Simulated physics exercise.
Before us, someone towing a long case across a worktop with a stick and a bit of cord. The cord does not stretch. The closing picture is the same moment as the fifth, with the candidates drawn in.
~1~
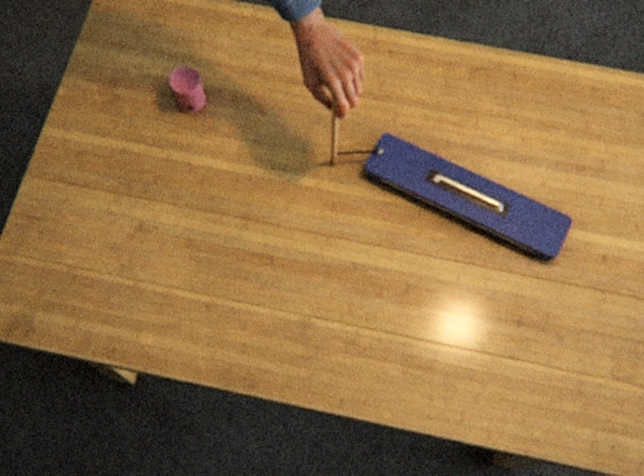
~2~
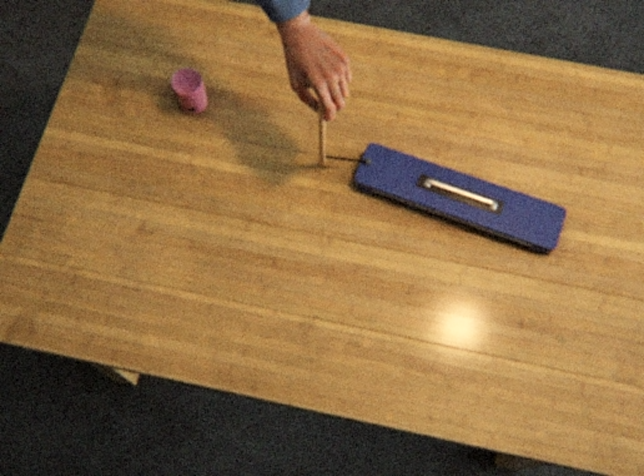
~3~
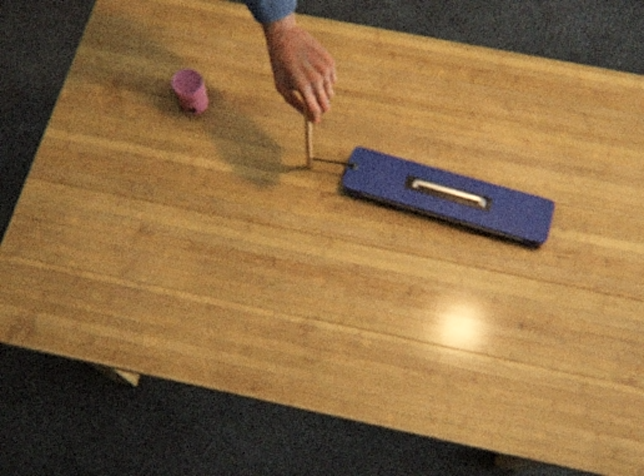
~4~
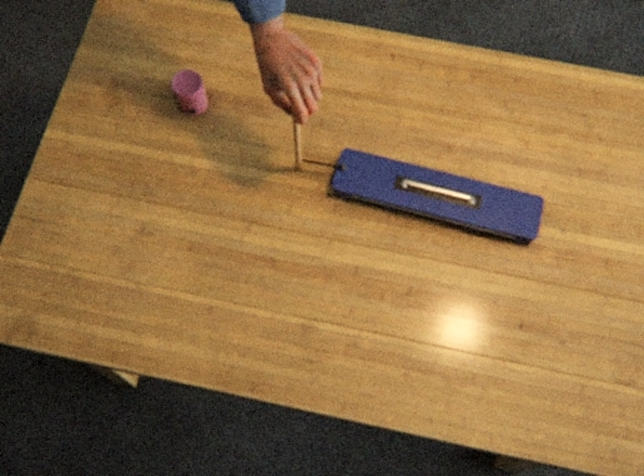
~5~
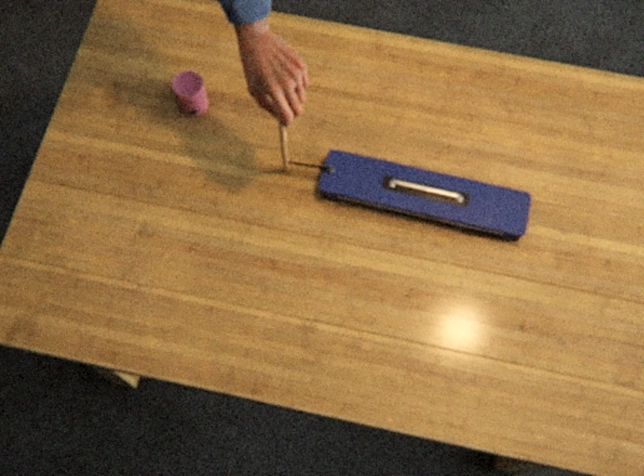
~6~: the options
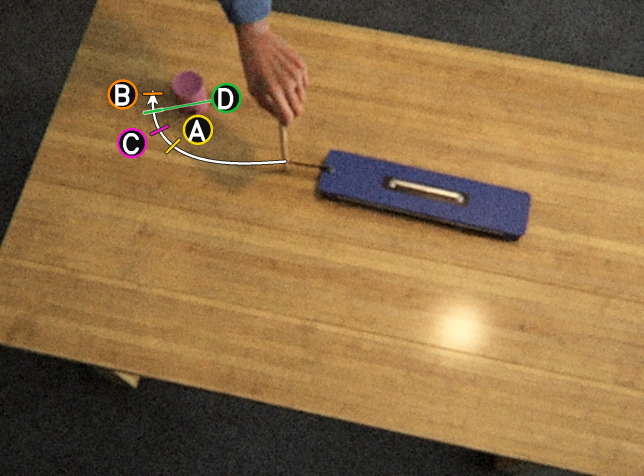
A long blue case with a pale handle slides slowly leftward across a wooden worktop, seen from above at an angle against a dark floor. A small pink jar sits near the upper left, and a hand in a blue sleeve holds a thin stick, tied by cord to the case's left end. The hand moves steadily left, towing the case, which swings slightly more level, while the jar stays put.
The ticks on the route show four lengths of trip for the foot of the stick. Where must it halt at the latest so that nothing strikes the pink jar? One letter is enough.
The farthest safe stop is D.
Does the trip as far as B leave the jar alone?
No.
On the marked copy, A at (173, 146); B at (153, 94); C at (159, 130); D at (153, 111); the route from (285, 162) via (193, 156) to (153, 92).
Following D. Soon after the start, foot of the stick (228, 164), middle of the case (369, 183).
Later, foot of the stick (175, 148), middle of the case (313, 175).
In the end, foot of the stick (154, 112), middle of the case (278, 162); nothing has been touched.
As for the rest, A is safe but short; B is too far, the jar has been hit; C is safe but short.
